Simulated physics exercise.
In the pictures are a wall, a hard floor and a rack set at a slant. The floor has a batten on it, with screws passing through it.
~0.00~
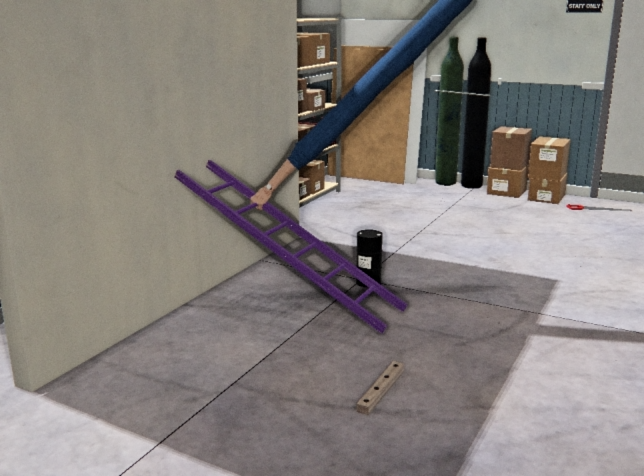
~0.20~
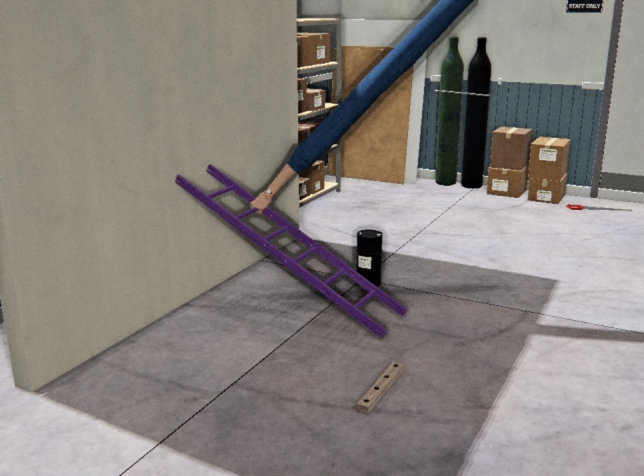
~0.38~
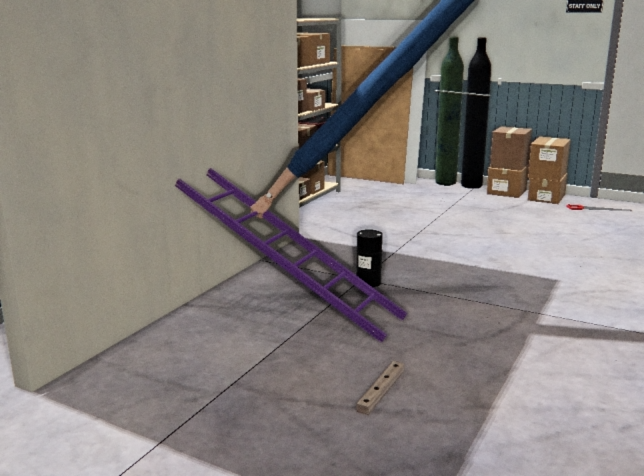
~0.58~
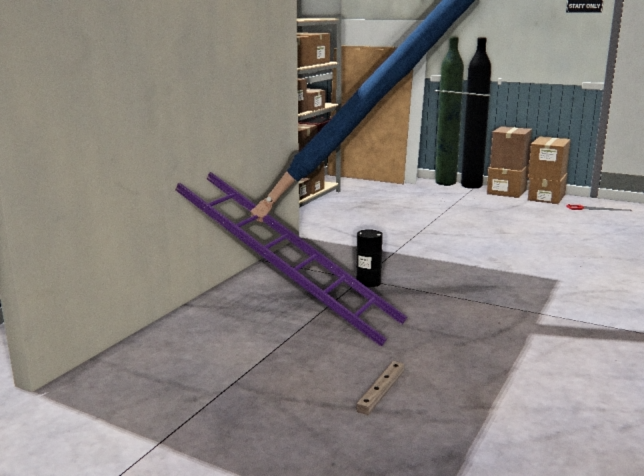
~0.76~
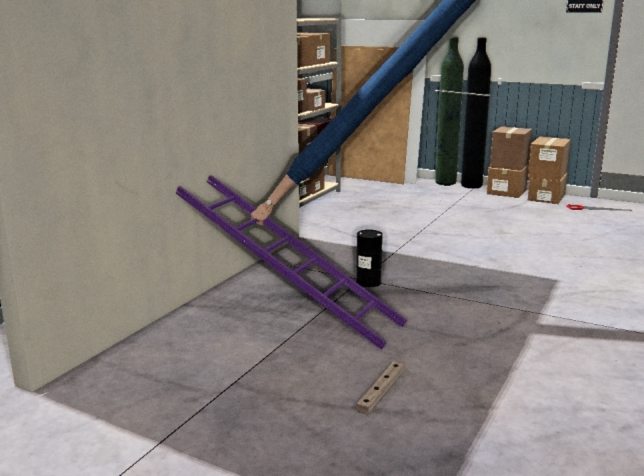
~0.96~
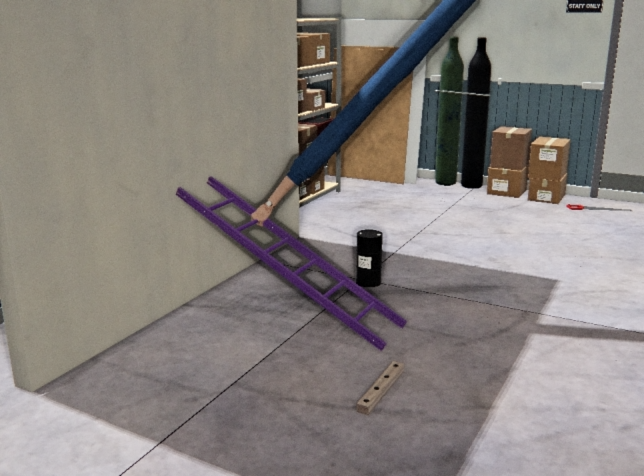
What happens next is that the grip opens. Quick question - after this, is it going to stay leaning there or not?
Most likely it is going to collapse.
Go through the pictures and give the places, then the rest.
In the first picture, still on the way; purple rack (289, 240); batten (382, 387).
In the second picture, still on the way; purple rack (290, 245); black canister (369, 258).
In the third picture, still on the way; purple rack (290, 249); batten (382, 387).
In the fourth picture, still on the way; purple rack (290, 253); black canister (369, 258).
In the fifth picture, still on the way; purple rack (290, 256); batten (382, 387).
In the sixth picture, in place, still held; purple rack (290, 257); black canister (369, 258).
After 1.34 s, purple rack turned 17° from its first pose near (301, 292).
In the end (4.0 s), the purple rack gives way at the feet, near (305, 315); the other things unmoved.
